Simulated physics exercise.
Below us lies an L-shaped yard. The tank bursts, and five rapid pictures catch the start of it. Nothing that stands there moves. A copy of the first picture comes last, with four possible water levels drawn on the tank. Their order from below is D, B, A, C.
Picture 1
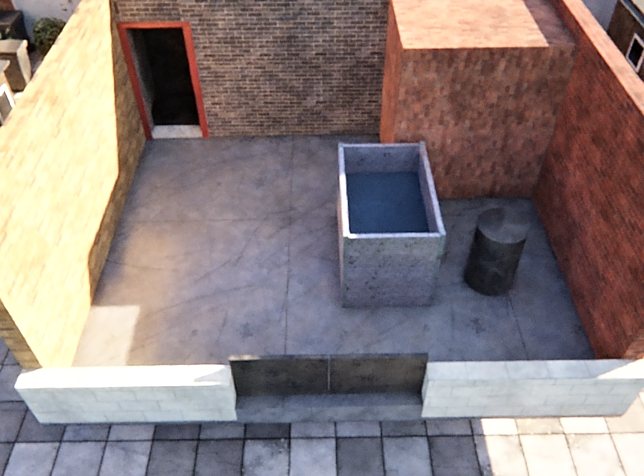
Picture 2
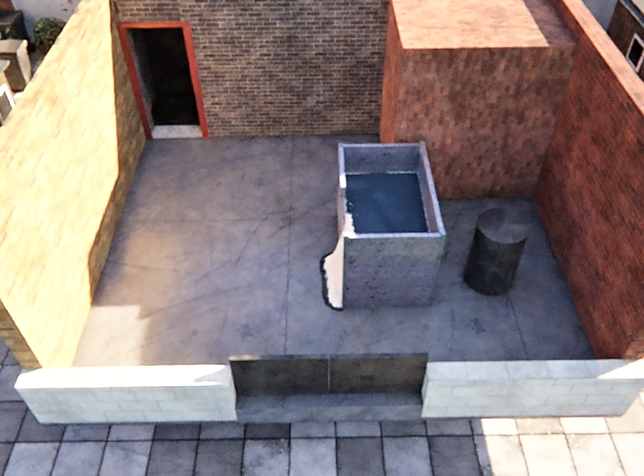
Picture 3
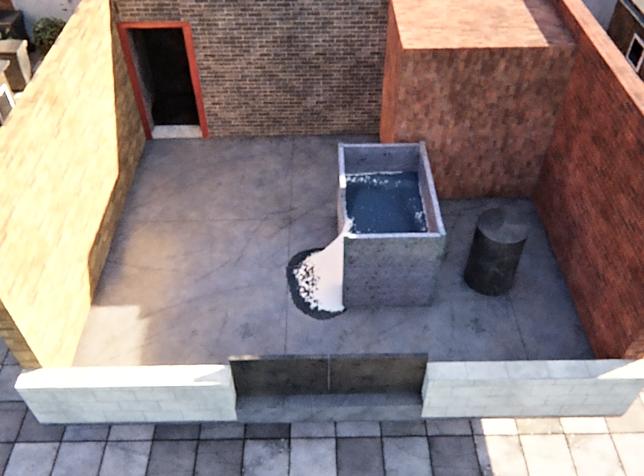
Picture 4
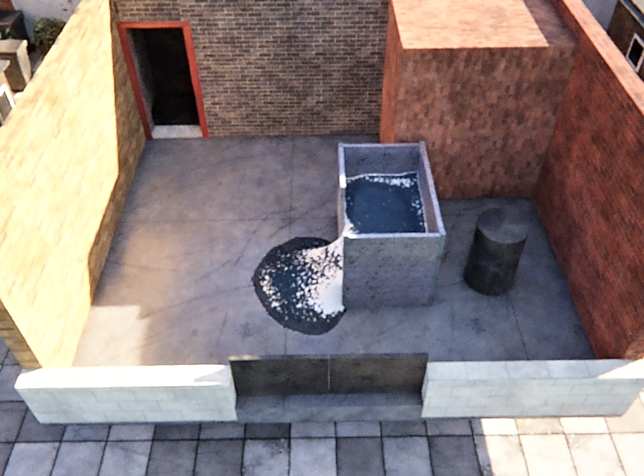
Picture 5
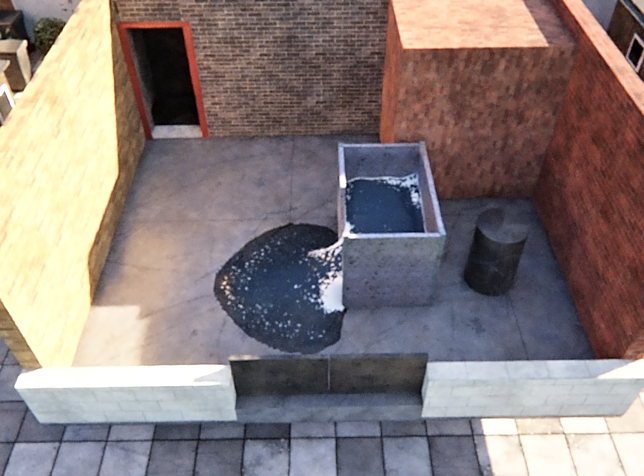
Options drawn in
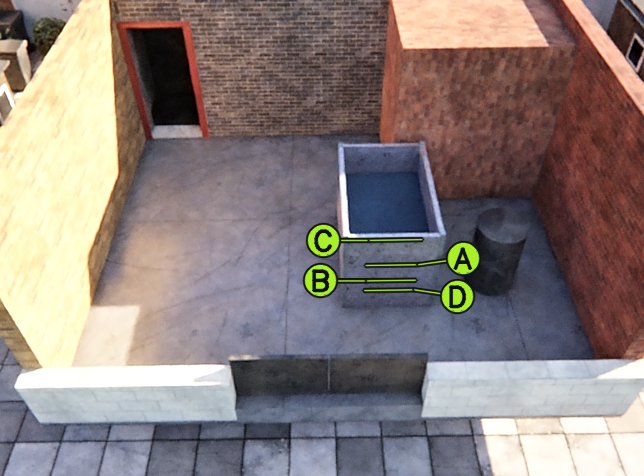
Water poured from the left side of a raised, open-topped grey tank in a walled yard, splashing white onto the ground and spreading leftward into a wide, dark pool beside the tank.
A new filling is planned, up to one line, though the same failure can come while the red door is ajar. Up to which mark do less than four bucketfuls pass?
That is level B.
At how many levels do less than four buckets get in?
Two of them.
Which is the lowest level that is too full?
That would be A.
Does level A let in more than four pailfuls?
Yes.
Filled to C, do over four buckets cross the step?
Yes, that goes wrong.
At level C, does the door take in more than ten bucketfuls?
Yes.
On the marked copy, A at (391, 265); B at (390, 280); C at (394, 240); D at (389, 290); from the bottom up D, B, A, C.
For level A, about 10 bucketfuls get in.
For level B, a bucket or two gets in.
For level C, dozens of bucketfuls pour in.
For level D, nothing gets over.
